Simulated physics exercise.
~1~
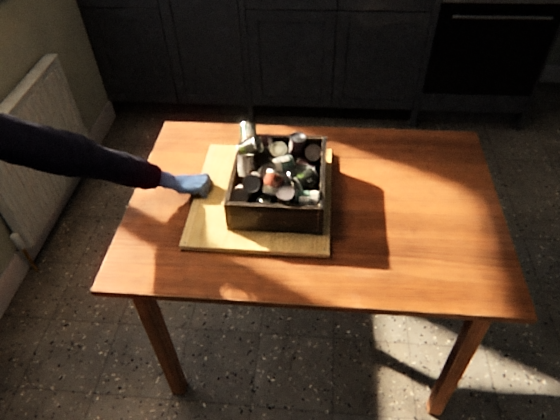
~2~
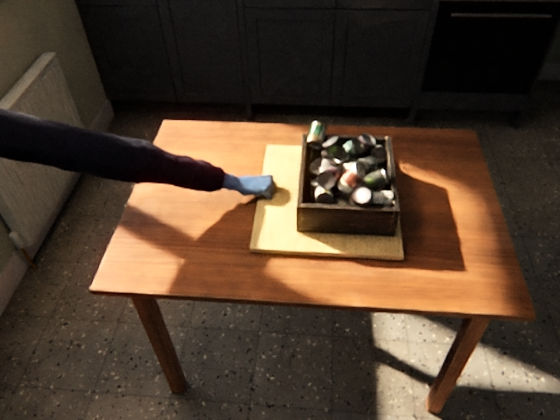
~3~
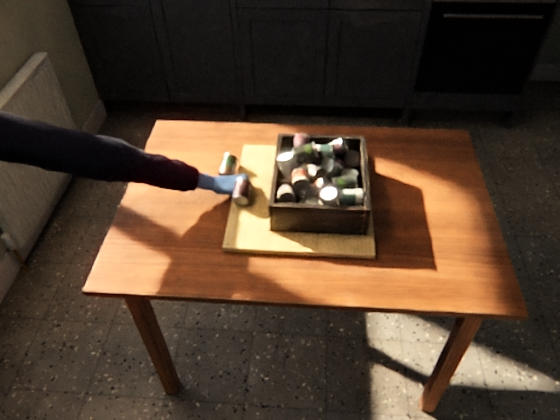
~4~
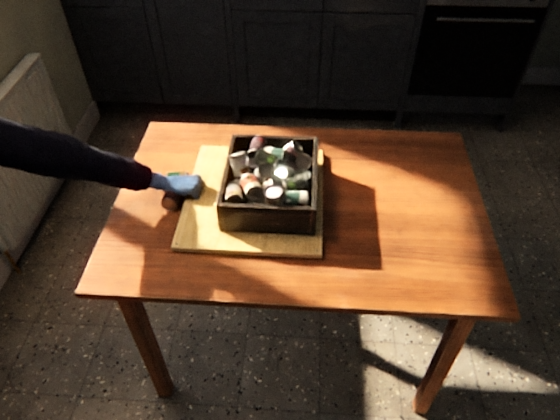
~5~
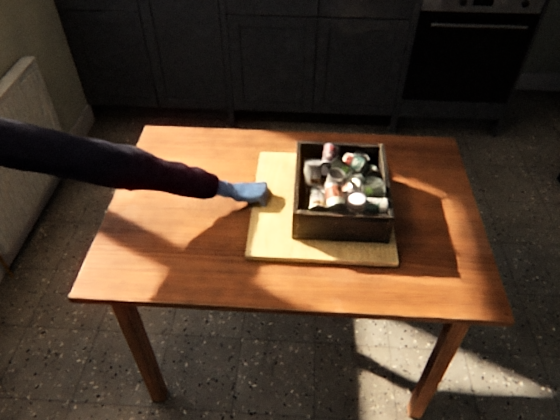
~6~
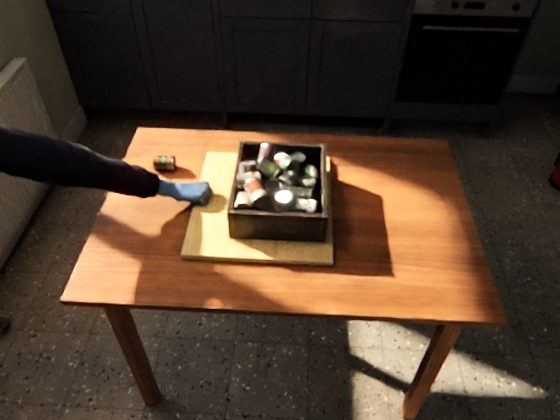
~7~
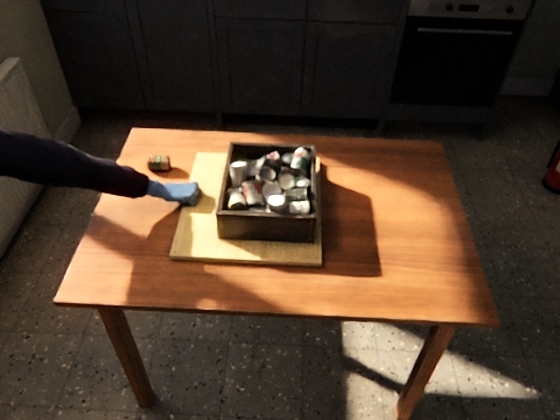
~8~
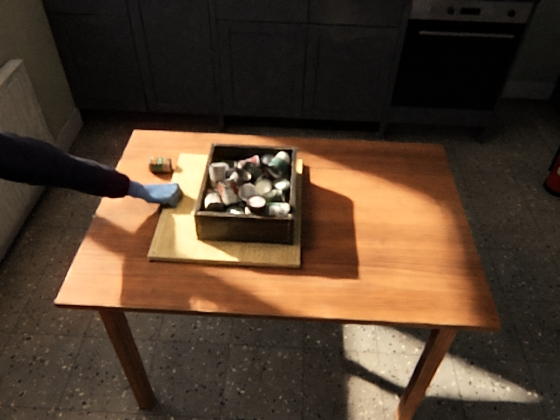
A gloved hand slides a board and its crate of small tins back and forth, spilling a couple.
